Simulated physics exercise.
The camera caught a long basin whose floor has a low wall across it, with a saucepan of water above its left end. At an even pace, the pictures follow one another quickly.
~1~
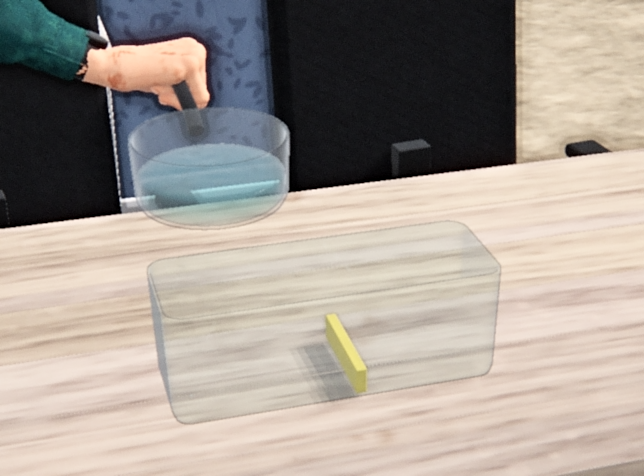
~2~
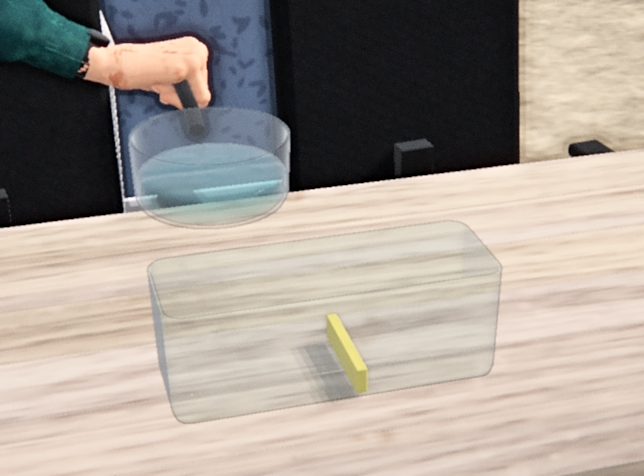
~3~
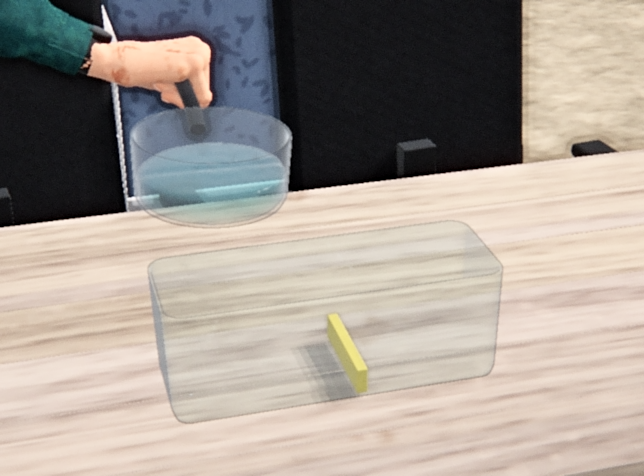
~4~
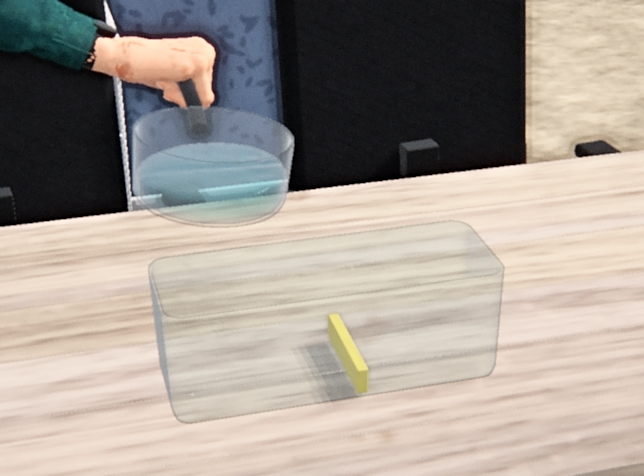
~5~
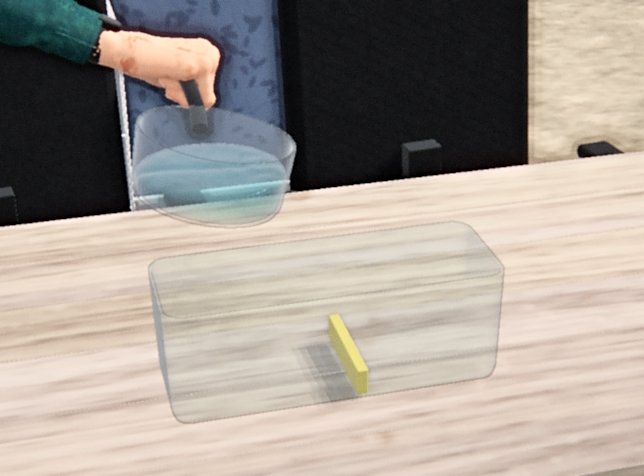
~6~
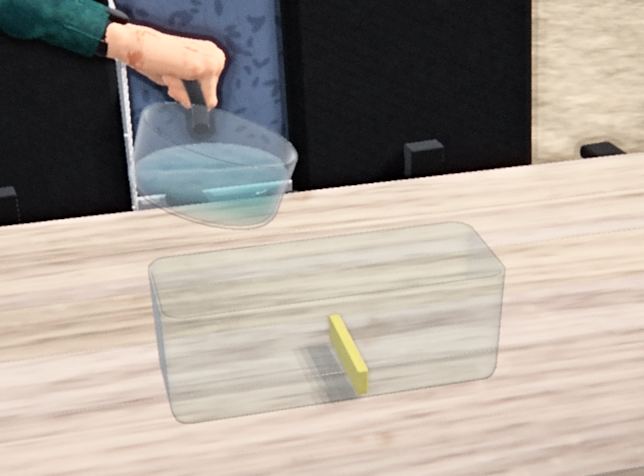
A hand in a green sleeve slowly tilting a clear saucepan of water rightward above a long see-through basin with a low yellow wall.
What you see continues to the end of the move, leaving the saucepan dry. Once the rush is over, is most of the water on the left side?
Yes.
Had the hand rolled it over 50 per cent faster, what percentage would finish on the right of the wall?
Near 20 parts in a hundred.
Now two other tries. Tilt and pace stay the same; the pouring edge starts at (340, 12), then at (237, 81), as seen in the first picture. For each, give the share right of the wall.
The first start gives some 85 %, the second some 10 %.
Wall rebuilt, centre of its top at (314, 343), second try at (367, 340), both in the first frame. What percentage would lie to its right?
The first placement leaves close to 60 per cent, the second close to 5 per cent.
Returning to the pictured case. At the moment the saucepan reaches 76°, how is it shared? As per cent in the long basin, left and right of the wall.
Left about 15, right about 5.
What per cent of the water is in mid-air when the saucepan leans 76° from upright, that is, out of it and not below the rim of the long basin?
30 %.
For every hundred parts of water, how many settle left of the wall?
70 %.
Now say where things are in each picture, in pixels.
The first frame shows tilt 0°; pouring edge (285, 129); surface from (136, 178) to (282, 161); the long basin's rim runs from (155, 292) to (482, 246); the wall's top is at (345, 342).
The second frame shows tilt 1°; pouring edge (286, 129); surface from (136, 177) to (282, 161).
The third frame shows tilt 3°; pouring edge (288, 132); surface from (136, 175) to (283, 161).
The fourth frame shows tilt 7°; pouring edge (290, 136); surface from (136, 174) to (282, 161).
The fifth frame shows tilt 12°; pouring edge (292, 143); surface from (134, 173) to (283, 162).
The sixth frame shows tilt 19°; pouring edge (293, 152); surface from (132, 172) to (284, 162).
A moment on, the tilt is 76° and 51 per cent is still to pour, 14 is left of the wall and 6 right of it.
Next, the tilt is 108° and 7 per cent is still to pour, 63 is left of the wall and 23 right of it.
Then the tilt is 113° and 0 per cent is still to pour, 72 is left of the wall and 27 right of it.
Later the tilt is 113° and 0 per cent is still to pour, 72 is left of the wall and 28 right of it.
At rest 72 per cent lies left of the wall, 28 right of it and 1 outside.
